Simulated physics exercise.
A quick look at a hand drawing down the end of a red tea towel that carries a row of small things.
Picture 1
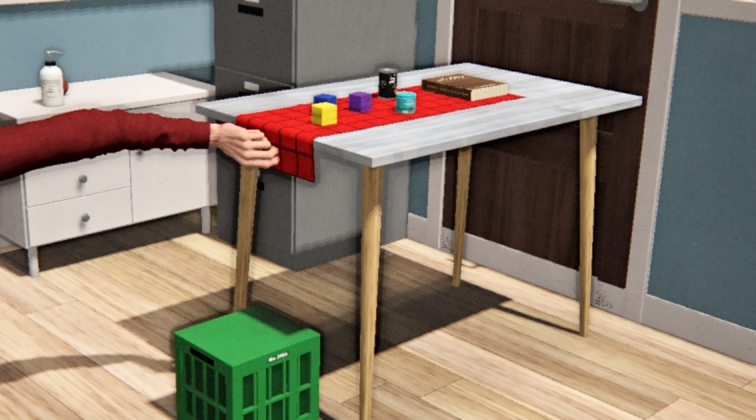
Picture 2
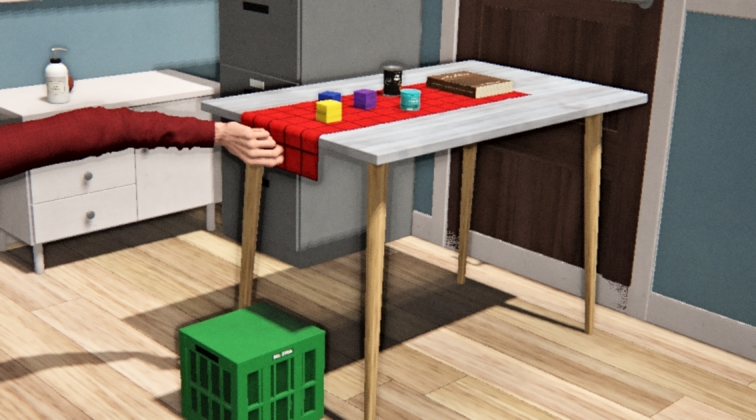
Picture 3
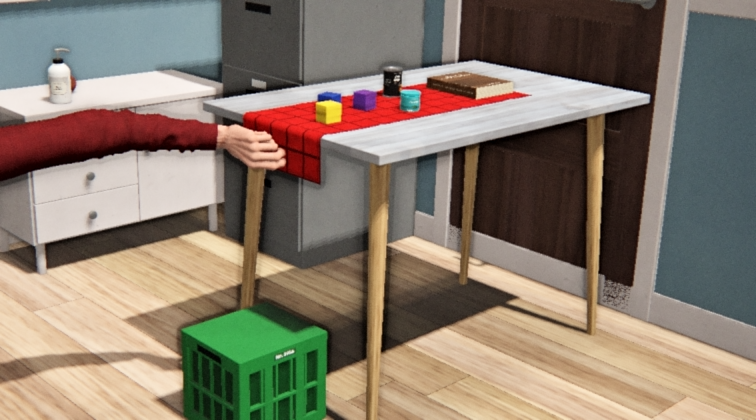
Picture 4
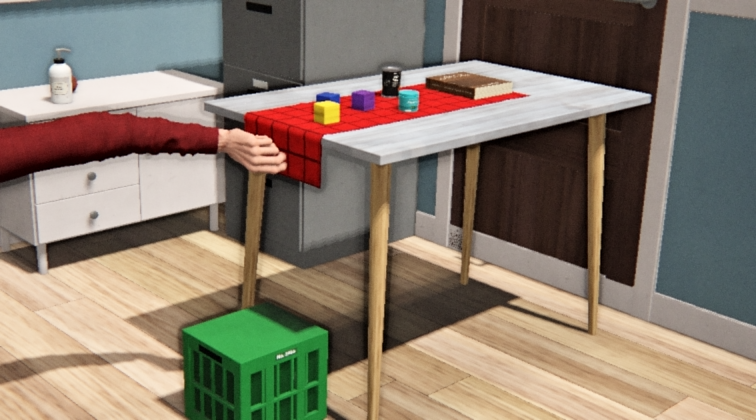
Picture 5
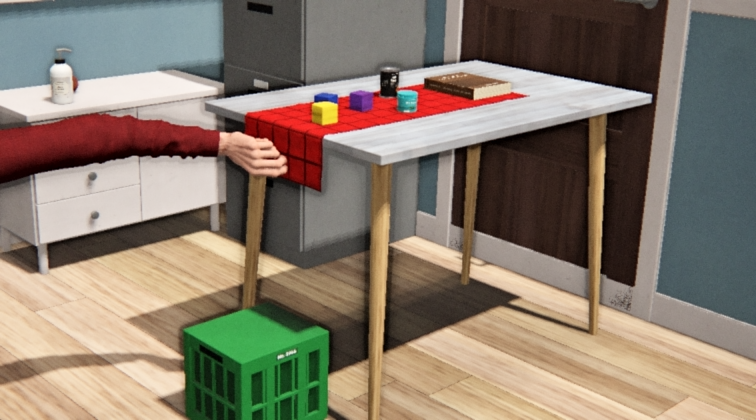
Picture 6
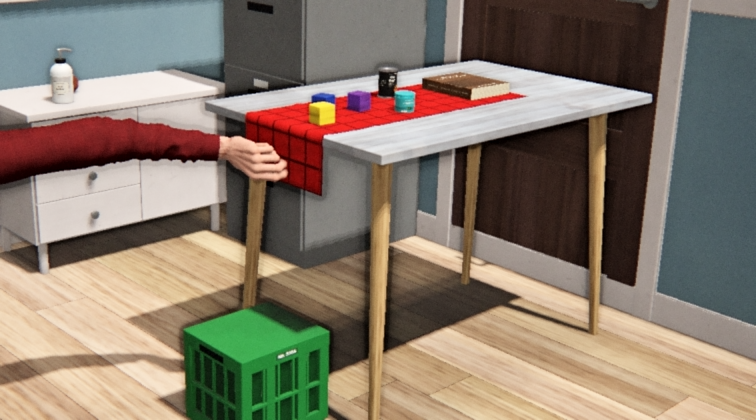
A red checked cloth hangs over the left end of a pale wooden table, seen from slightly above in a blue-walled room, its edge held by a red-sleeved hand. Yellow, blue and purple cubes, a turquoise pot, a black can and a brown book sit along it, with a green crate below. After a slight camera shift, the hand draws the cloth down a little, and the things on it edge left.
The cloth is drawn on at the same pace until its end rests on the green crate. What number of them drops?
The count of fallen things is four.
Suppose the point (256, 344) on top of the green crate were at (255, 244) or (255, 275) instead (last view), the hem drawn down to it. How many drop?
Then 1 and 2.
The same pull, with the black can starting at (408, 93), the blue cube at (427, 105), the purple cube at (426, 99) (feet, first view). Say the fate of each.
The black can survives, the blue cube keeps its place on top, the purple cube keeps its place on top.
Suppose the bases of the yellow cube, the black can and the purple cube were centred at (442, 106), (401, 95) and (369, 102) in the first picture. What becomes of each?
The yellow cube keeps its place on top; the black can survives; the purple cube drops off.
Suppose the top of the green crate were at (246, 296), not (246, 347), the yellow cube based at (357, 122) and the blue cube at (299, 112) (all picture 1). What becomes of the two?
The yellow cube is carried off, the blue cube falls.
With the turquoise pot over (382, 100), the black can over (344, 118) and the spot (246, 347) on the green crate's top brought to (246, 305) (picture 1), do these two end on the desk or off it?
The turquoise pot keeps its place on top; the black can falls.
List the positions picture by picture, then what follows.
The first frame shows hem (315, 183); yellow cube (324, 105); blue cube (325, 96); purple cube (360, 93); turquoise pot (406, 94); black can (388, 70); top of the crate (246, 347).
The second frame shows hem (318, 181); yellow cube (329, 102).
The third frame shows hem (321, 185); blue cube (329, 94).
The fourth frame shows hem (321, 189); purple cube (363, 92); top of the crate (254, 344).
The fifth frame shows hem (322, 192); turquoise pot (408, 92).
The sixth frame shows hem (322, 196); yellow cube (322, 104); blue cube (324, 95); purple cube (359, 93); turquoise pot (405, 93); black can (388, 69).
Early on, hem near (280, 261); yellow cube and blue cube gone.
Midway, hem on the crate; yellow cube, blue cube, purple cube and turquoise pot gone.
Finally, hem on the crate; yellow cube, blue cube, purple cube and turquoise pot gone. It carries off four.
